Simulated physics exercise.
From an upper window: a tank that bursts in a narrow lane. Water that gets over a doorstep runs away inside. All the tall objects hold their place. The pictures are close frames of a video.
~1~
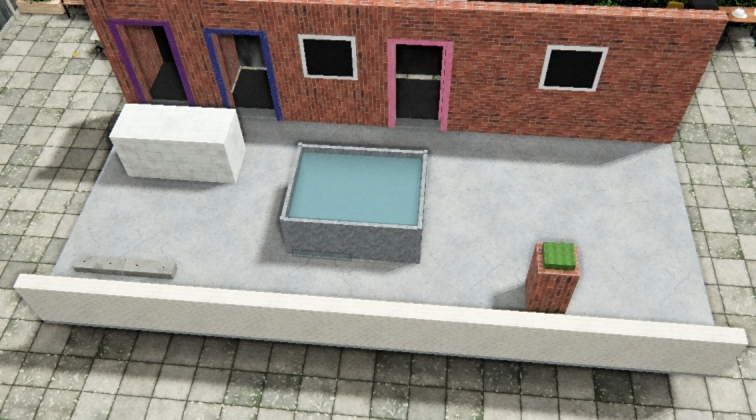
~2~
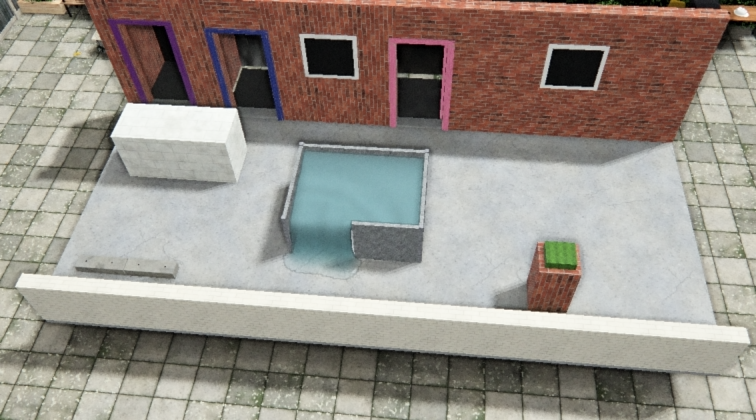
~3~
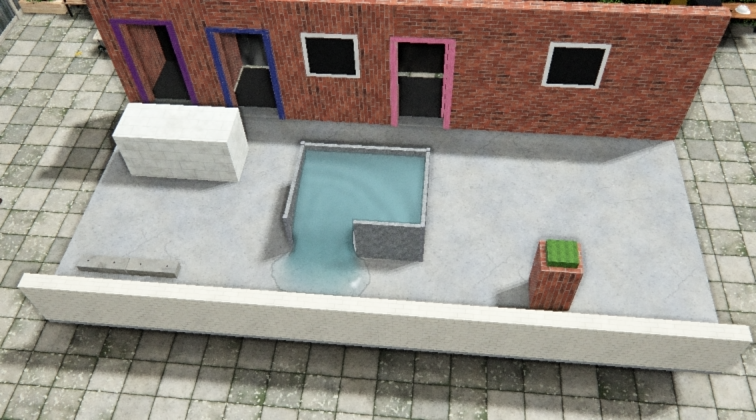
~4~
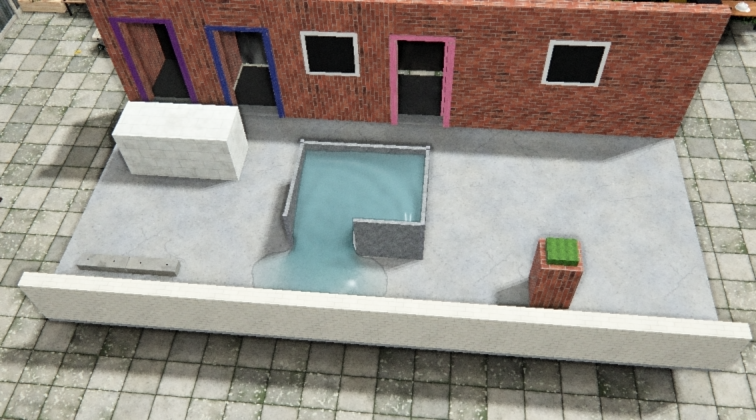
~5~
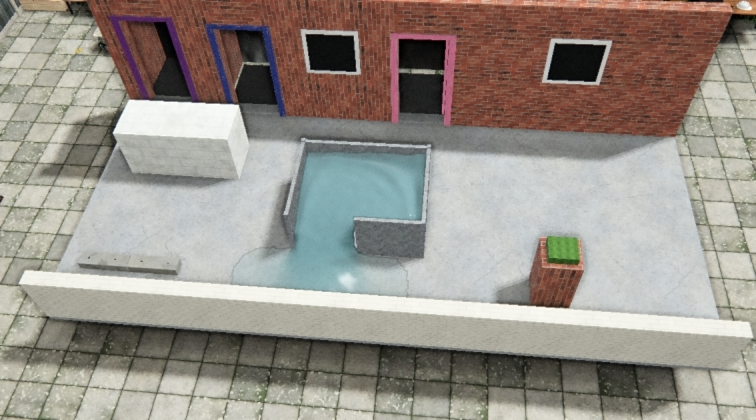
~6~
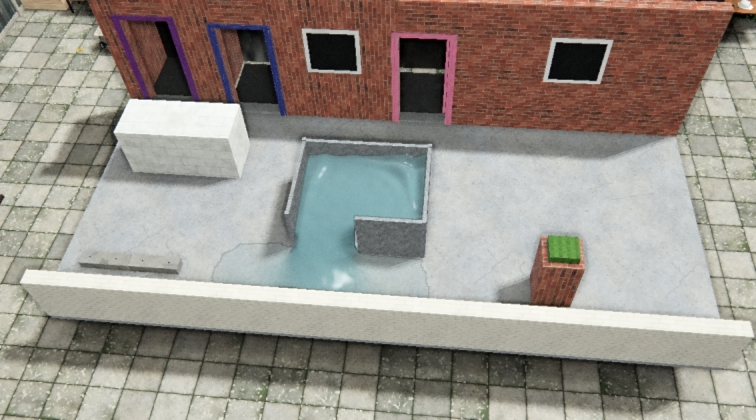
A grey water tank opens at its front left corner and water spreads across the paving.
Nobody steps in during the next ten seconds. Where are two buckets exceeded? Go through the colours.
In the end: The pink door holds within the limit; the purple door holds within the limit; the blue door holds within the limit.
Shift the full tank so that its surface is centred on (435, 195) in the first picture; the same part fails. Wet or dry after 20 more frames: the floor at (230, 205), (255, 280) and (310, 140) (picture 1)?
In that order: Covered, covered, not flooded.
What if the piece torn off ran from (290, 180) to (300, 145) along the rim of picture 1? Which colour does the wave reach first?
It is the door marked blue.
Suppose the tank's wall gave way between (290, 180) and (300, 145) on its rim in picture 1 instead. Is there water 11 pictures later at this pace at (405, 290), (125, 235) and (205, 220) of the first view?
One after the other: Clear, awash, covered.
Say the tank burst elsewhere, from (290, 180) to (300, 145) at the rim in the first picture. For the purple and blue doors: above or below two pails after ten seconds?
My reading: The purple door keeps below it, the blue door passes that mark.
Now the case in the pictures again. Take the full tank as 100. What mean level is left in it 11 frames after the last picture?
Close to 46 %.
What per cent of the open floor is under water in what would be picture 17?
About 35 per cent.
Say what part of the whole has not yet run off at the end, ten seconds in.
Near 40 in a hundred.
A moment on, water covers 20 % of the floor; the pink door not reached, the purple door not reached, the blue door not reached.
Next, water covers 35 % of the floor; the pink door not reached, the purple door not reached, the blue door not reached.
Then, water covers 60 % of the floor; the pink door not reached, the purple door not reached, the blue door not reached.
Later, water covers 65 % of the floor; the pink door not reached, the purple door not reached, the blue door not reached.
In the end, water covers 70 % of the floor; the pink door not reached, the purple door not reached, the blue door not reached.
